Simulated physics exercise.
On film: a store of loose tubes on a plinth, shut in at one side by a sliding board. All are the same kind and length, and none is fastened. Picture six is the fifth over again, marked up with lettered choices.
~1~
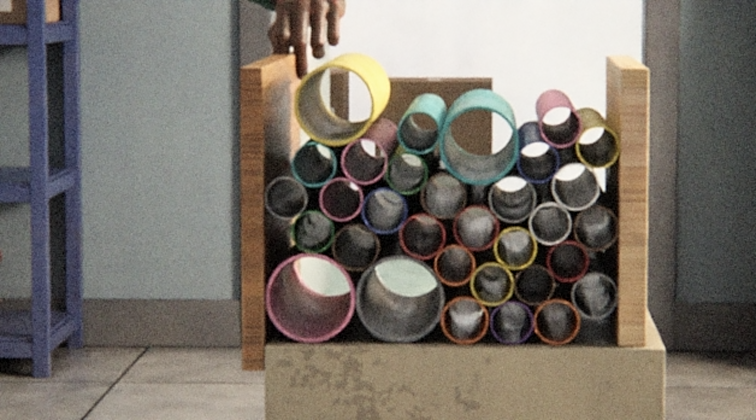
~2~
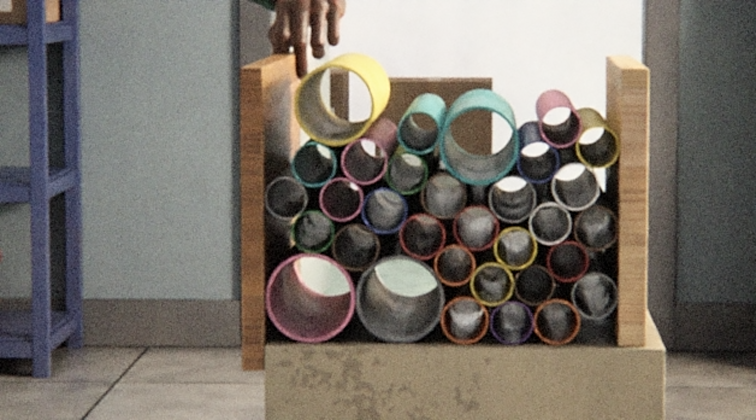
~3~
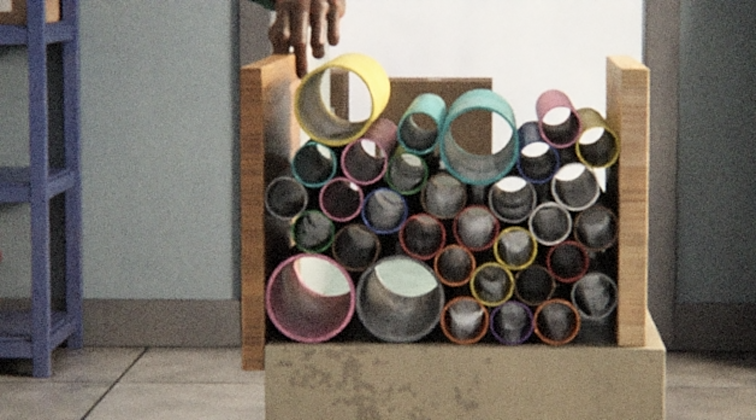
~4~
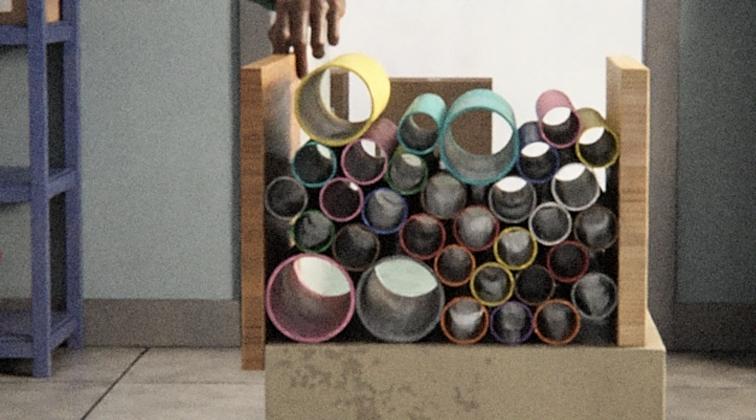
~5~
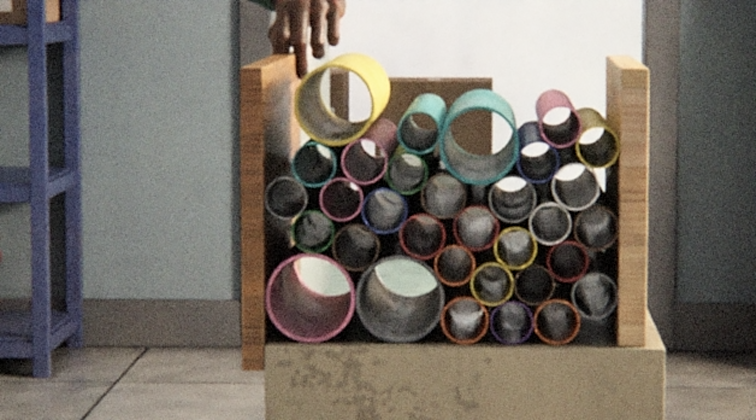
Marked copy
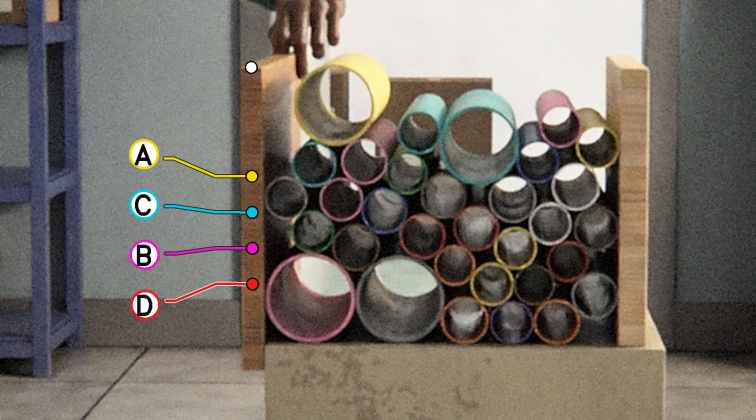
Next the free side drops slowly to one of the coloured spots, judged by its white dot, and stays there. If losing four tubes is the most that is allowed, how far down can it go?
The answer is mark B.
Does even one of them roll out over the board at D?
At D: Yes.
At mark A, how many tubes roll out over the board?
At A the number is none.
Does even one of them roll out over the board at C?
No.
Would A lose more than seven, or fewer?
It loses fewer than seven.
On the copy, A at (252, 176); B at (252, 249); C at (252, 212); D at (253, 284); the white dot at (251, 67).
On B. First, top of the board (265, 150).
Then, top of the board (265, 243).
Finally, top of the board (265, 248), three out over the board.
By contrast, A none out over the board; C none out over the board; D more than four out over the board.
